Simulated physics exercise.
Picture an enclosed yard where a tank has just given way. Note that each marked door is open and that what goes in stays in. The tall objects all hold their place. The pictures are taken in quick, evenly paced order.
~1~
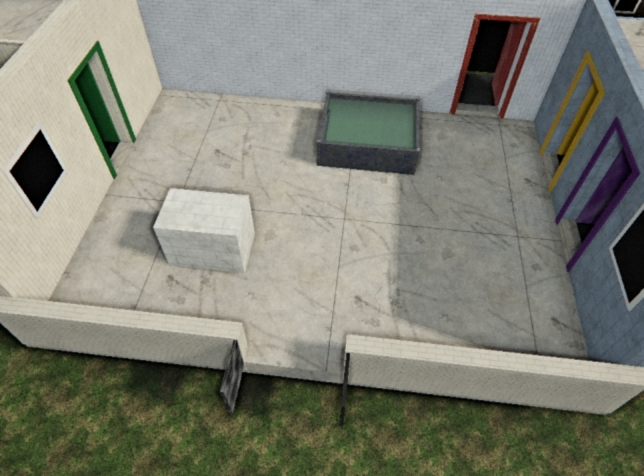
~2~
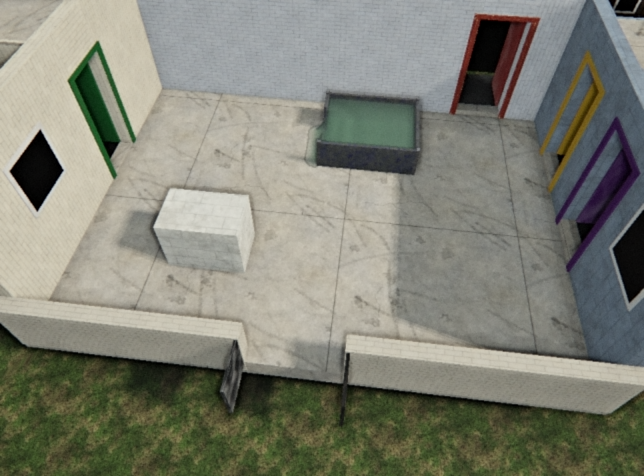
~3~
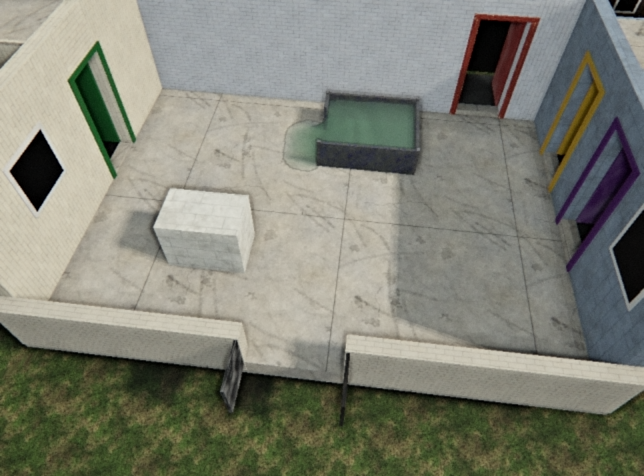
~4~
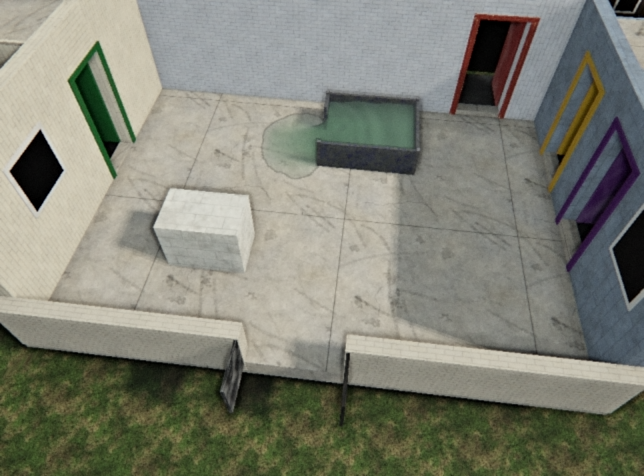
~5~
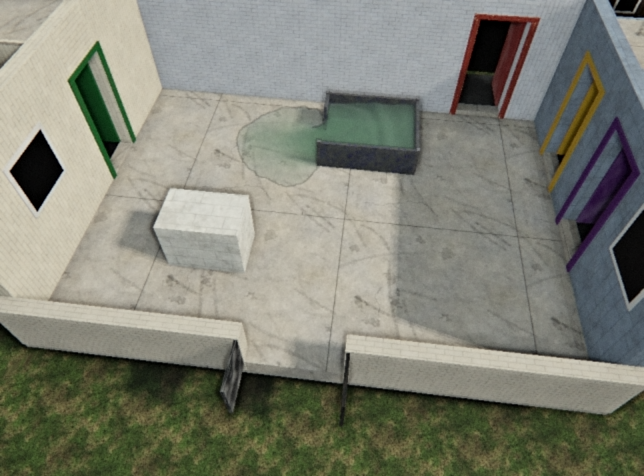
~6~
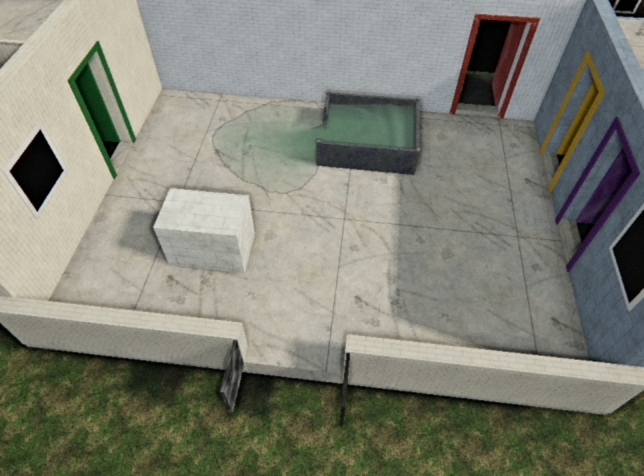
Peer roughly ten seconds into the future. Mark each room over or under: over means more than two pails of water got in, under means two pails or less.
Red door: Under, green door: Over, yellow door: Under, purple door: Under.
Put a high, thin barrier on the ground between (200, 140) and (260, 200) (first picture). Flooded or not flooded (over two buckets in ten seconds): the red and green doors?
Note: Red remains short, green remains short.
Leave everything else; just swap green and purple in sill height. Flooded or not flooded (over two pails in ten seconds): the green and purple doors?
As I read it, the green door misses the mark, while the purple door misses the mark.
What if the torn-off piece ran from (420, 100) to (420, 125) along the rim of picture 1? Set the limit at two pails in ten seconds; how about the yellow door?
Well, the yellow door crosses the line here.
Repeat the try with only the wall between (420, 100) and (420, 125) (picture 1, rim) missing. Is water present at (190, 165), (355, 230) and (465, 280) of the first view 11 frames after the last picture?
Going in your order, I'd say still bare, then still bare, then still bare.
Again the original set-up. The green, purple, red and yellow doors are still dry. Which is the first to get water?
I say the green-painted one.
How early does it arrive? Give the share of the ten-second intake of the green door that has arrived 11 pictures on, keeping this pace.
Share by then: 15 in a hundred.
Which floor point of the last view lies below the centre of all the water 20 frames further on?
I'd place it roughly at (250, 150).
A moment on, water covers 20 % of the floor; the red door not reached, the green door not reached, the yellow door not reached, the purple door not reached.
Next, water covers 30 % of the floor; the red door not reached, the green door under two buckets in, the yellow door not reached, the purple door not reached.
Then, water covers 35 % of the floor; the red door not reached, the green door over two buckets in, the yellow door not reached, the purple door not reached.
Later, water covers 40 % of the floor; the red door not reached, the green door far over two buckets in, the yellow door not reached, the purple door not reached.
In the end, water covers 70 % of the floor; the red door wet at the sill, nothing in, the green door far over two buckets in, the yellow door not reached, the purple door not reached.
